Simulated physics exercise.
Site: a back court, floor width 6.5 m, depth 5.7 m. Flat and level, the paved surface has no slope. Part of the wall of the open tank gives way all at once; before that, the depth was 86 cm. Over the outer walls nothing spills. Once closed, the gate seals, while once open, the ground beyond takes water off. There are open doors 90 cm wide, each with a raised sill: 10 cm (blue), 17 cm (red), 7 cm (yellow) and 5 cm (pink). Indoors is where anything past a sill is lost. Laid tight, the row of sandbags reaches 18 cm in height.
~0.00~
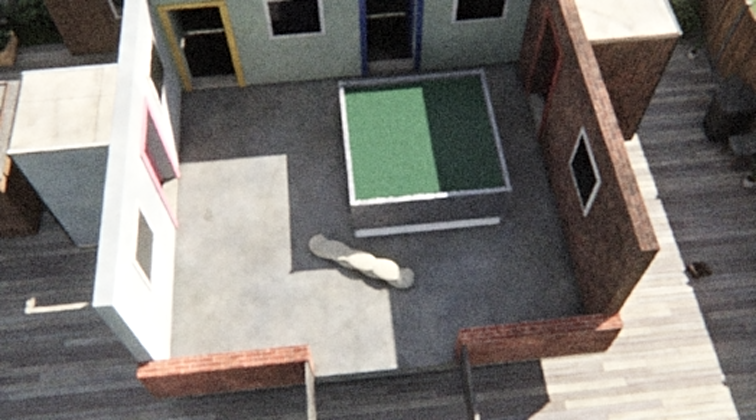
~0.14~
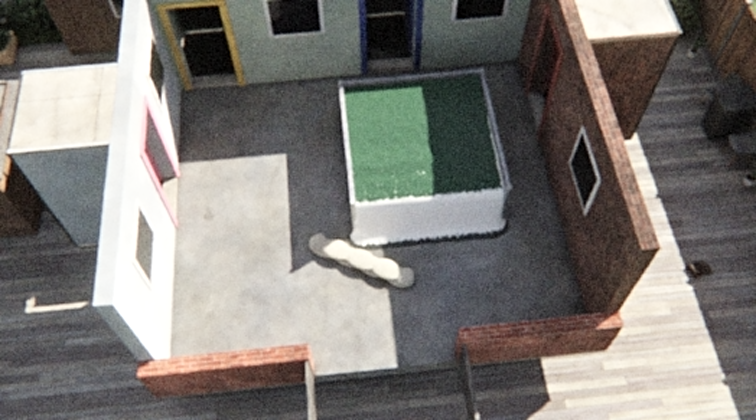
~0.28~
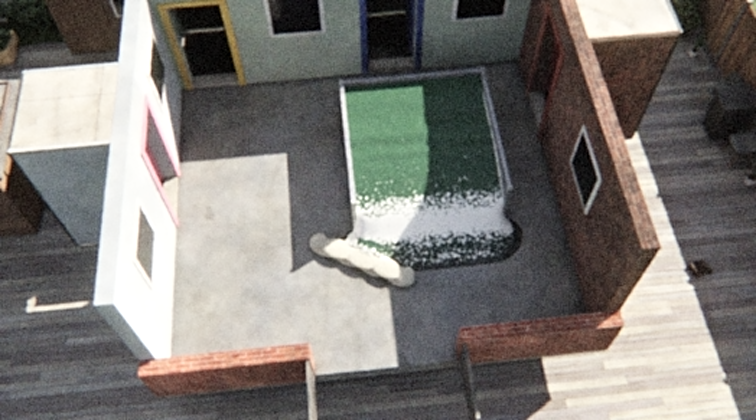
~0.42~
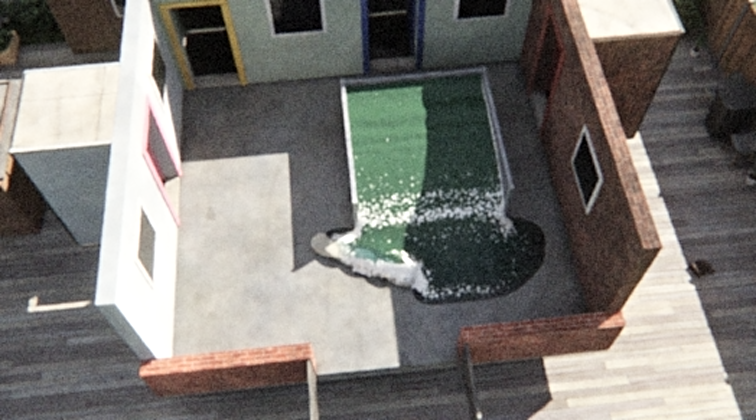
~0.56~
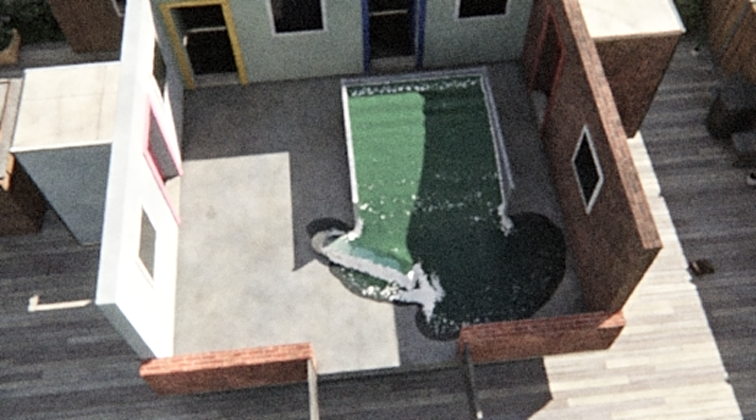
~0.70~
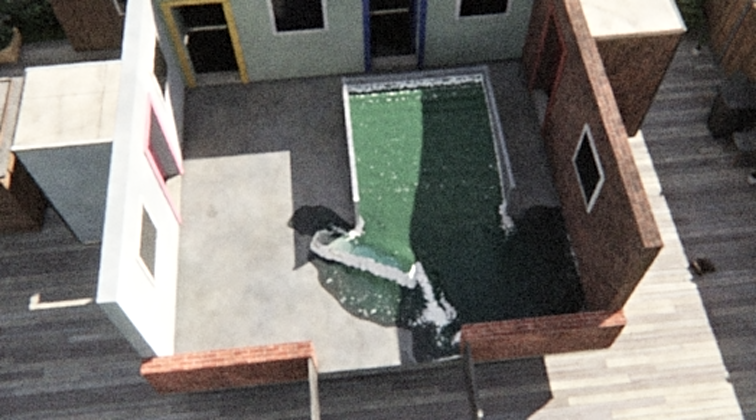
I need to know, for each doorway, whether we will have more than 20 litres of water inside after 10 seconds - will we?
Here is how it goes: The blue door, no, not that much; the red door, no, not that much; the yellow door, yes, more than that; the pink door, yes, more than that.
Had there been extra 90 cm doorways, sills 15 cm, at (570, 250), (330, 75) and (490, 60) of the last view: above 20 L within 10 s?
More, less, more.
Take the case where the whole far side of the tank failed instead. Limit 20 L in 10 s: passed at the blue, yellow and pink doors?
Blue door surpasses it, yellow door surpasses it, pink door surpasses it.
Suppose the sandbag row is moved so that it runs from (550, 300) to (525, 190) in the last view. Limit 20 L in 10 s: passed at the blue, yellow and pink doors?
At the blue door the limit is not reached, at the yellow door it is exceeded, and at the pink door it is not reached.
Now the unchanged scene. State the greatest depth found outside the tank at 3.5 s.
Depth: Approx. 56 cm.
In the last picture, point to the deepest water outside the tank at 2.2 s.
Near (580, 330).
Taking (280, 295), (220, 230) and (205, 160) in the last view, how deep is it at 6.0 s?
Depth readings in turn - 2, 4, 4 cm.
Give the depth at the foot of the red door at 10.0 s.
It's about 9.5 cm.
After 1.4 s water covers 40 % of the floor and is deepest (64 cm) near (591, 329); blue door not reached, red door not reached, yellow door not reached, pink door not reached.
After 2.2 s water covers 50 % of the floor and is deepest (66 cm) near (580, 330); blue door not reached, red door not reached, yellow door not reached, pink door not reached.
After 3.5 s water covers 75 % of the floor and is deepest (56 cm) near (520, 62); blue door not reached, red door 9 cm at the sill, 0 L in, yellow door not reached, pink door 1 cm at the sill, 0 L in.
After 6.0 s water covers 95 % of the floor and is deepest (24 cm) near (522, 69); blue door 8 cm at the sill, 0 L in, red door 10 cm at the sill, 0 L in, yellow door 14 cm at the sill, 1 L in, pink door 6 cm at the sill, 1 L in.
After 10.0 s water covers 95 % of the floor and is deepest (16 cm) near (340, 242); blue door 6 cm at the sill, 0 L in, red door 9 cm at the sill, 1 L in, yellow door 12 cm at the sill, 133 L in, pink door 8 cm at the sill, 60 L in.
